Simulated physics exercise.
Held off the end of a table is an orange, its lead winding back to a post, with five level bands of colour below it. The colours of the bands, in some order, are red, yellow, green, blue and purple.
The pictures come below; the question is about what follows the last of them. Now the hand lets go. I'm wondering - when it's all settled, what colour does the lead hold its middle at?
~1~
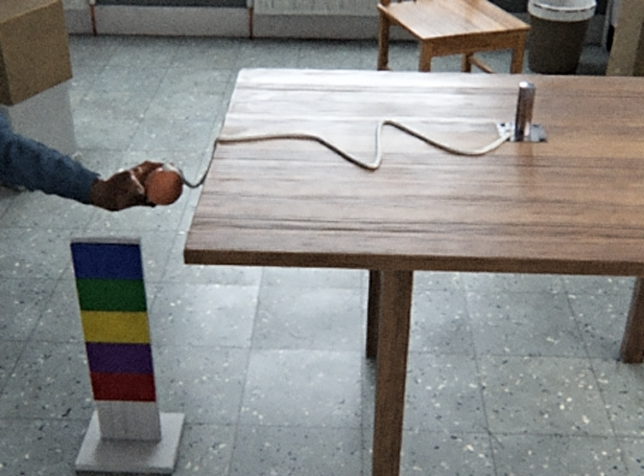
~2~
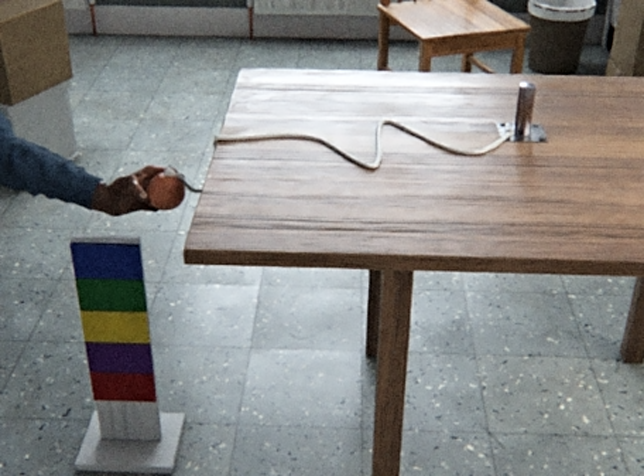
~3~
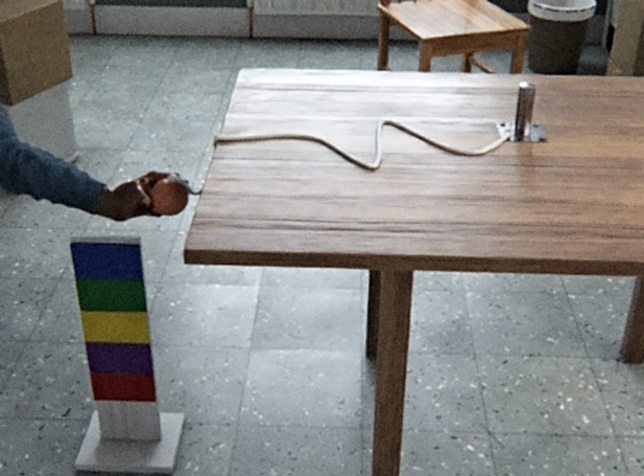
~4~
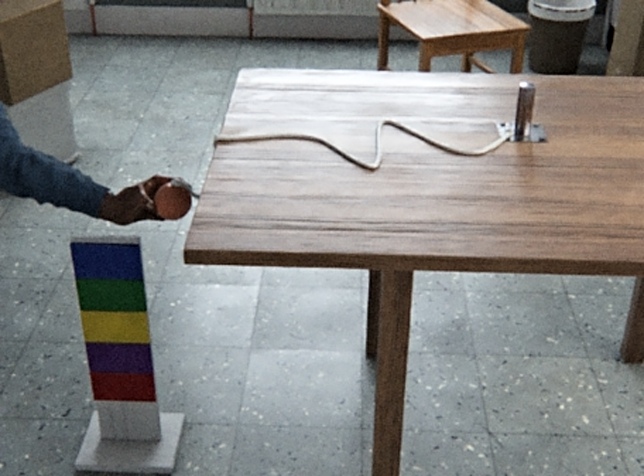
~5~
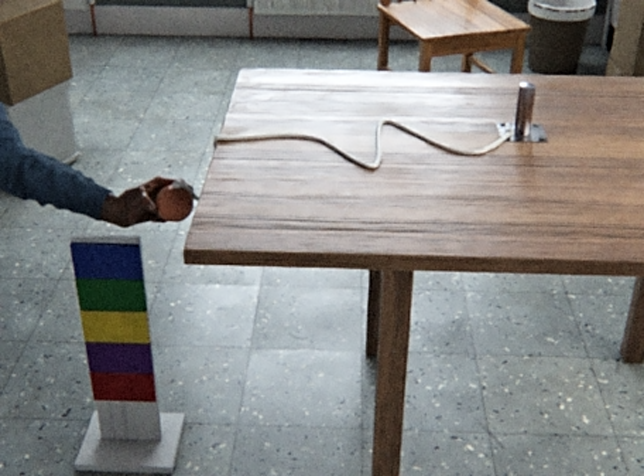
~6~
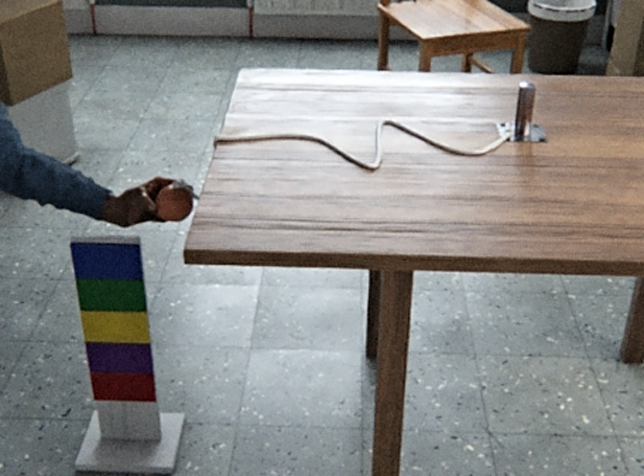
It's at red.
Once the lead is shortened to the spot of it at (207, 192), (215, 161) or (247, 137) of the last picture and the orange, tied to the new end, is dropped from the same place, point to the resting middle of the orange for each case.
Roughly at (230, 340) for the first, (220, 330) for the second and (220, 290) for the third.
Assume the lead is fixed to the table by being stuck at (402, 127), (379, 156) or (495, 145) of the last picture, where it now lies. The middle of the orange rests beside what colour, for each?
Results, in sequence: Purple / green / red.
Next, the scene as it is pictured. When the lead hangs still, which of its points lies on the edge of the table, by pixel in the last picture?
Look near (365, 165).
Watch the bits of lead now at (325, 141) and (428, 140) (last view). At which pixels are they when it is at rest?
First point (219, 207), second point (393, 136).
Soon after, orange near (213, 368); level with purple.
After that, orange near (235, 378); level with red.
In the end, orange near (233, 383); level with red. The lead holds its middle at red.
